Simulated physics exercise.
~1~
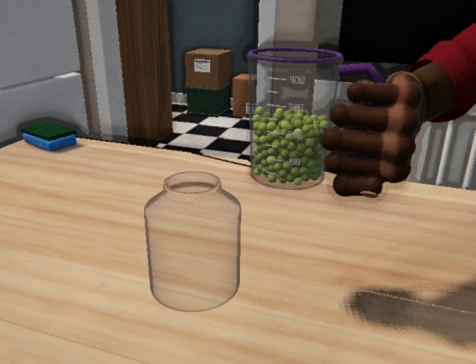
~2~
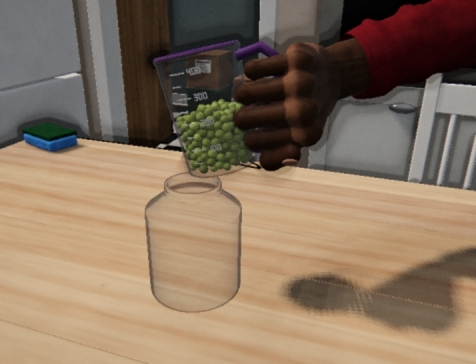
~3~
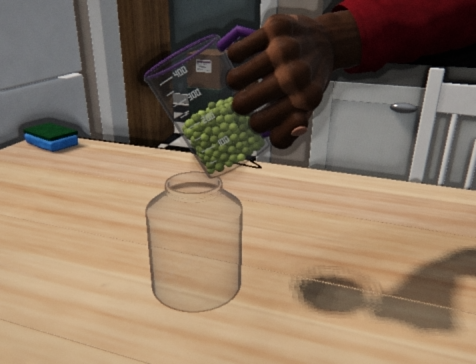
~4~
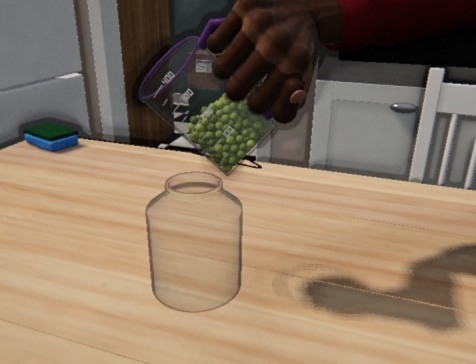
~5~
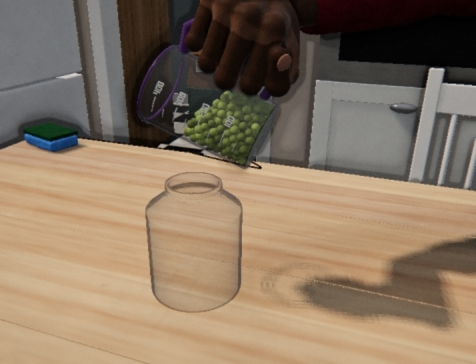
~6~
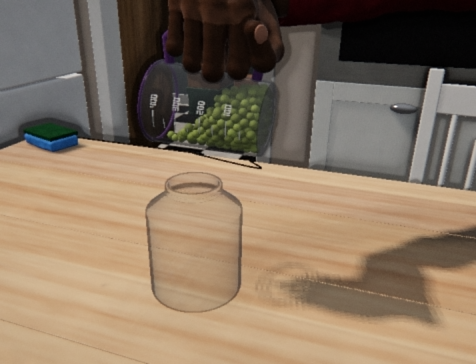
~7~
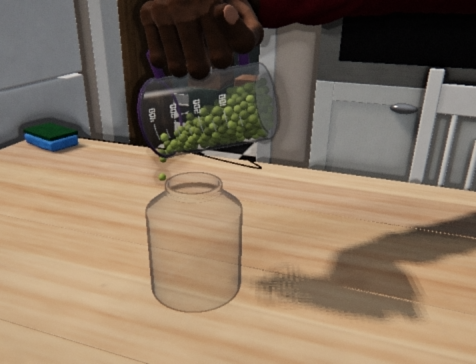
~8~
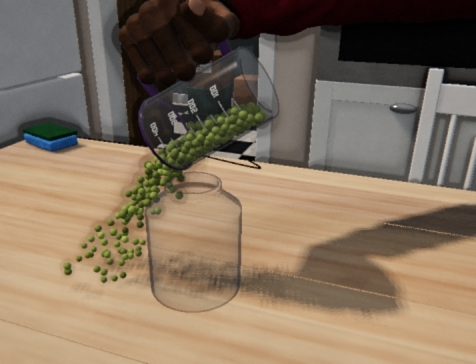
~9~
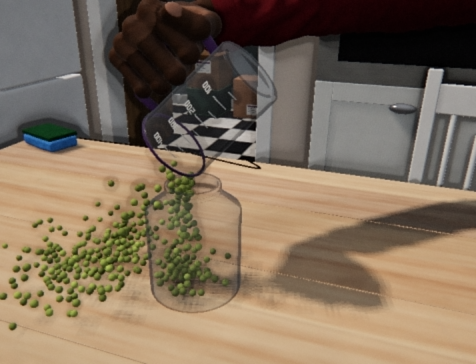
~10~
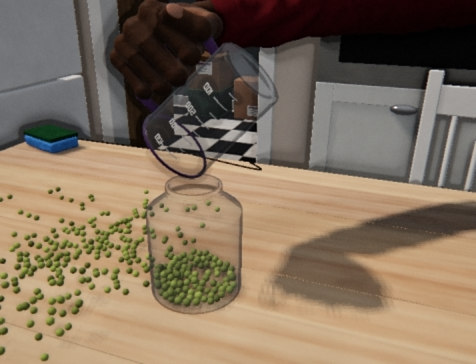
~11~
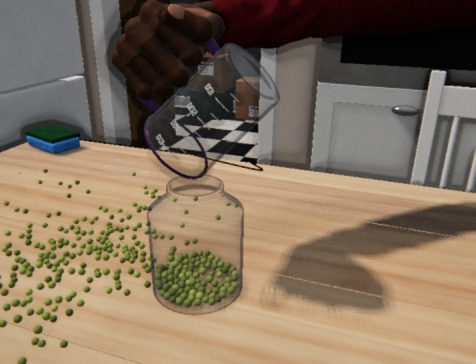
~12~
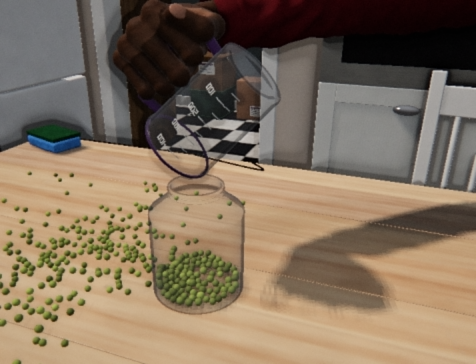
We see a hand carry a clear measuring cup of green peas left to a glass jar on a wooden table and tip it until empty; some peas land in the jar, but most scatter across the table to the left.
